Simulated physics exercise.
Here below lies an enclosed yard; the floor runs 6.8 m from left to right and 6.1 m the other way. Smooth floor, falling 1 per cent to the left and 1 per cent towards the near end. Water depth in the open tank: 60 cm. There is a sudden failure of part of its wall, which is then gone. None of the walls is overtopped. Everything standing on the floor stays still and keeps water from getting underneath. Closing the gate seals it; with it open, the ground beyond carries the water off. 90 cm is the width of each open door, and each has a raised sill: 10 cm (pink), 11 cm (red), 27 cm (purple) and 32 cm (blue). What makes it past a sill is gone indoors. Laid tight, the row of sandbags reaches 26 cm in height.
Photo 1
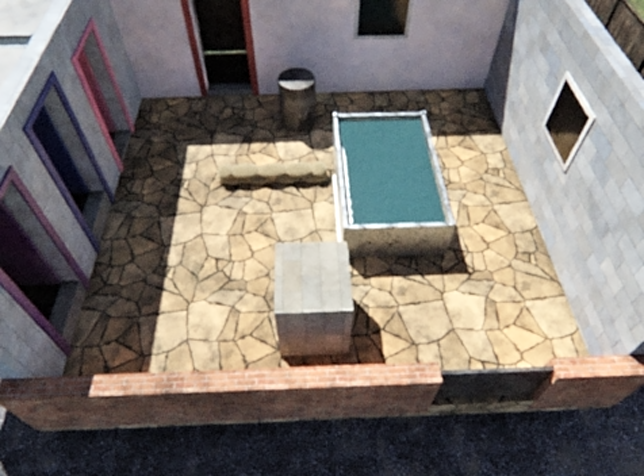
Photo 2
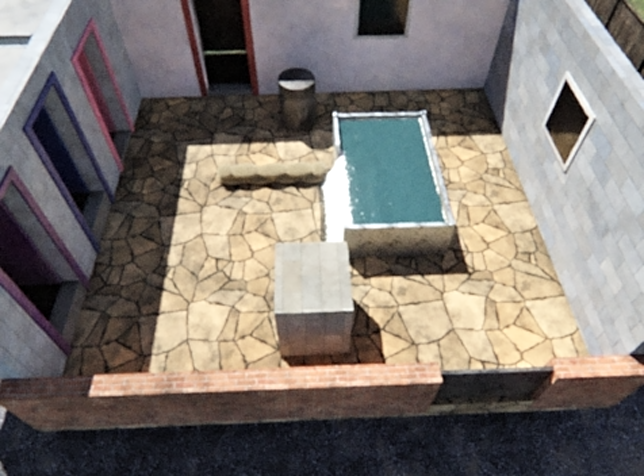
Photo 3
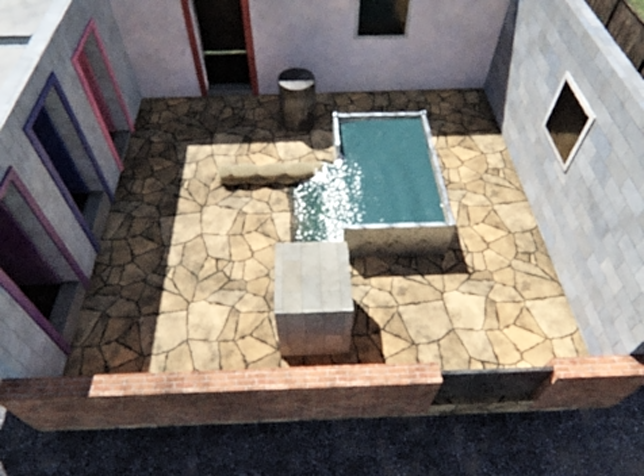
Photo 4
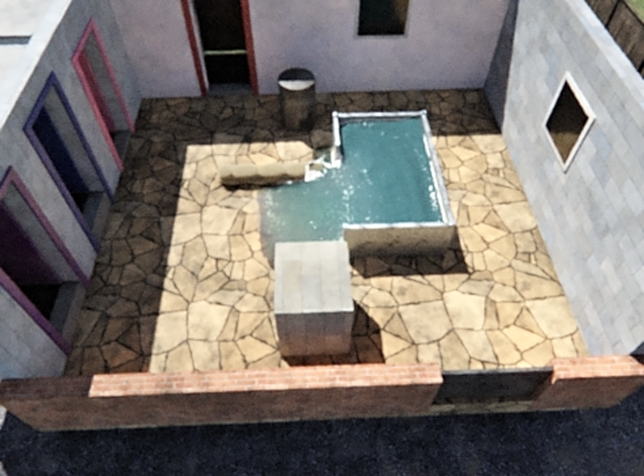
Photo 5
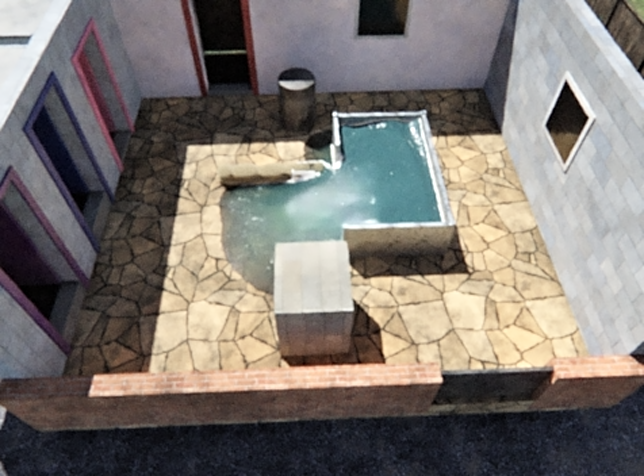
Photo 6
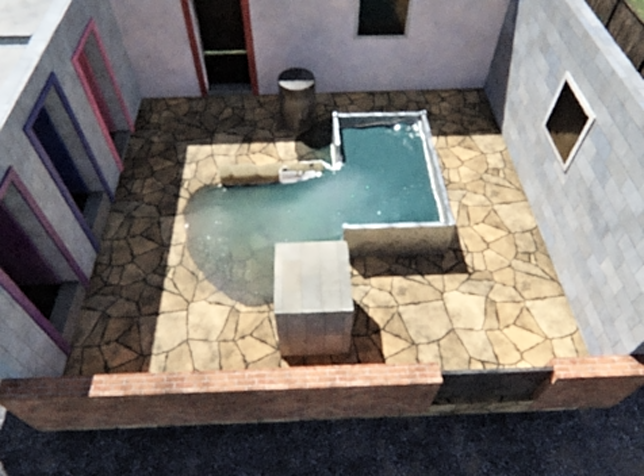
The clip shows a walled courtyard with stone paving, a raised tank of teal water, a low barrier and a pale block. Water bursts from the tank's left side and spreads leftward and toward the viewer, reaching around the block.
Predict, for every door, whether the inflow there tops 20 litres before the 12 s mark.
Prediction: At the pink door it falls short of 20 litres; at the red door it falls short of 20 litres; at the purple door it falls short of 20 litres; at the blue door it falls short of 20 litres.
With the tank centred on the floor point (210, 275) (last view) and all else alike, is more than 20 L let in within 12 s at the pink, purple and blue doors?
Well, against that limit, at pink it's within bounds, at purple it's too much, and at blue it's within bounds.
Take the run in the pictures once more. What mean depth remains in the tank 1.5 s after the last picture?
22 cm.
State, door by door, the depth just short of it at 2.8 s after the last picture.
Readings (cm): Pink = 8; red = 3; purple = 25; blue = 19.
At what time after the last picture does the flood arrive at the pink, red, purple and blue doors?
Pink = 1.0 s, red = 2.6 s, purple = 0.8 s, blue = 0.3 s.
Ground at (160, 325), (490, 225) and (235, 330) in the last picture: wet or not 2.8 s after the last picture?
In turn: Flooded, dry, under water.
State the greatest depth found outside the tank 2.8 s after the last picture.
Up to near 30 cm.
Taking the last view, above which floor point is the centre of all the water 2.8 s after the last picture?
Balance point at about (220, 246).
Then, 0.7 s after the last picture water covers 30 % of the floor and is deepest (32 cm) near (107, 223); pink door not reached, red door not reached, purple door not reached, blue door 31 cm at the sill, 0 L in.
Then, 1.5 s after the last picture water covers 40 % of the floor and is deepest (55 cm) near (56, 402); pink door 8 cm at the sill, 0 L in, red door not reached, purple door 28 cm at the sill, 0 L in, blue door 32 cm at the sill, 0 L in.
Then, 2.8 s after the last picture water covers 45 % of the floor and is deepest (30 cm) near (56, 402); pink door 8 cm at the sill, 0 L in, red door 3 cm at the sill, 0 L in, purple door 25 cm at the sill, 0 L in, blue door 19 cm at the sill, 1 L in.
Then, 6.3 s after the last picture water covers 80 % of the floor and is deepest (14 cm) near (56, 402); pink door 8 cm at the sill, 0 L in, red door 7 cm at the sill, 0 L in, purple door 11 cm at the sill, 1 L in, blue door 11 cm at the sill, 1 L in.
Then, 11.3 s after the last picture water covers 95 % of the floor and is deepest (12 cm) near (96, 260); pink door 7 cm at the sill, 1 L in, red door 5 cm at the sill, 0 L in, purple door 9 cm at the sill, 1 L in, blue door 10 cm at the sill, 1 L in.
